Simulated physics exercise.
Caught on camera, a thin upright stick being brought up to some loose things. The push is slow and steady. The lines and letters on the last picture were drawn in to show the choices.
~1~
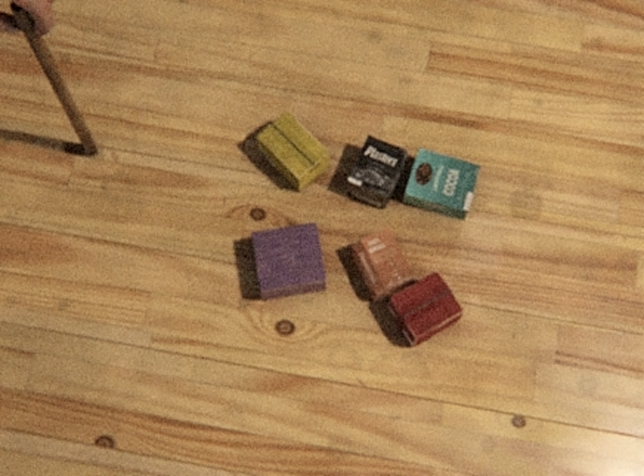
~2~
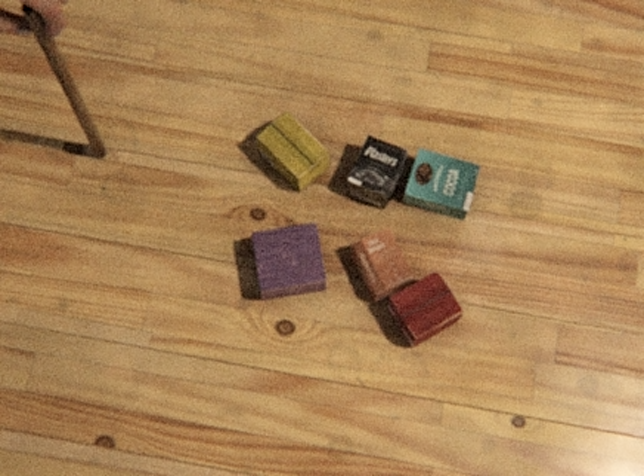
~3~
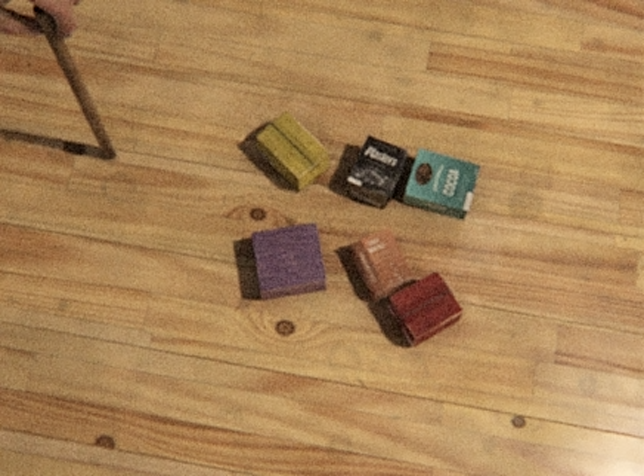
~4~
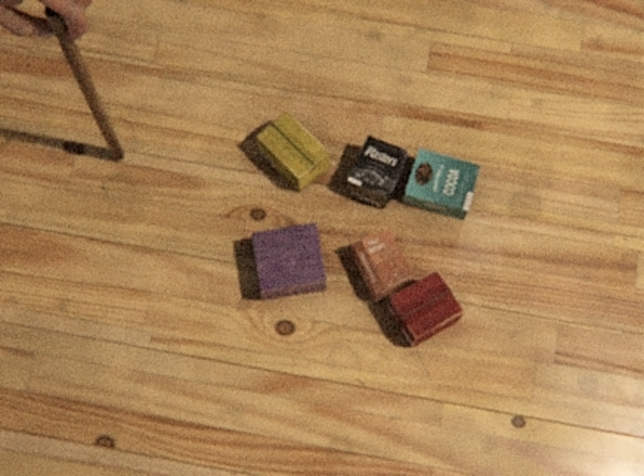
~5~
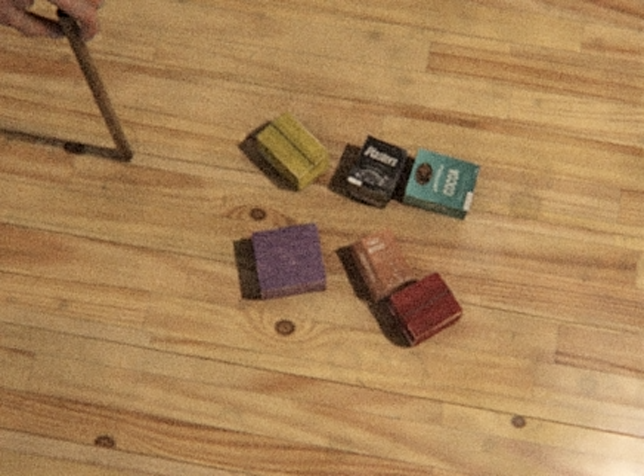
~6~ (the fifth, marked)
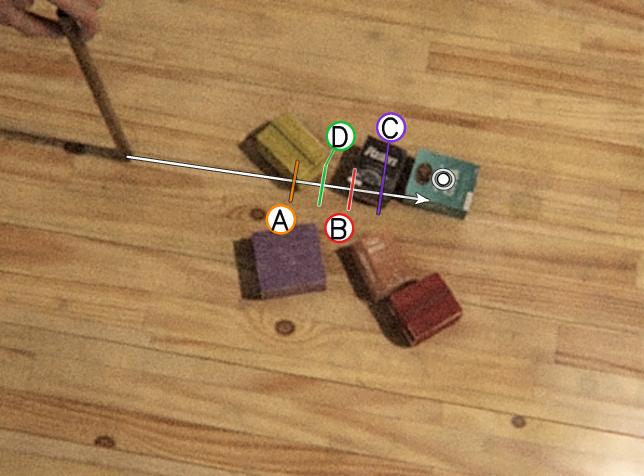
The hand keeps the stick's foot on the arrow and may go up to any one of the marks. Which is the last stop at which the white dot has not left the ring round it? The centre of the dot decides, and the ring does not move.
B is the last safe stop.
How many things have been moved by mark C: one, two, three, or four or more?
Three.
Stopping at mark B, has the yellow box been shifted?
Yes.
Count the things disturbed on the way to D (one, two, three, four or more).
In all, one.
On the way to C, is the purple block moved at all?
No.
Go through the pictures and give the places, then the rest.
The first frame shows red box (425, 309); orange box (382, 265); yellow box (293, 152).
The second frame shows yellow box (293, 152); purple block (289, 261).
The third frame shows black box (377, 172); turquoise packet (442, 184).
The fourth frame shows red box (425, 309); orange box (382, 265).
The fifth frame shows yellow box (293, 152); purple block (289, 261); black box (377, 172).
On the marked copy, A at (294, 181); B at (352, 190); C at (381, 194); D at (323, 185); the arrow from (128, 157) to (429, 200); the white dot at (443, 180).
With B. Early on, foot of the stick (207, 169).
Further on, foot of the stick (288, 180); yellow box (299, 150).
At the end, foot of the stick (352, 190); yellow box (306, 148); black box (384, 173); the dot is still in its ring.
As for the rest, A keeps the dot in but is short; C shifts the dotted thing to (465, 182); D keeps the dot in but is short.
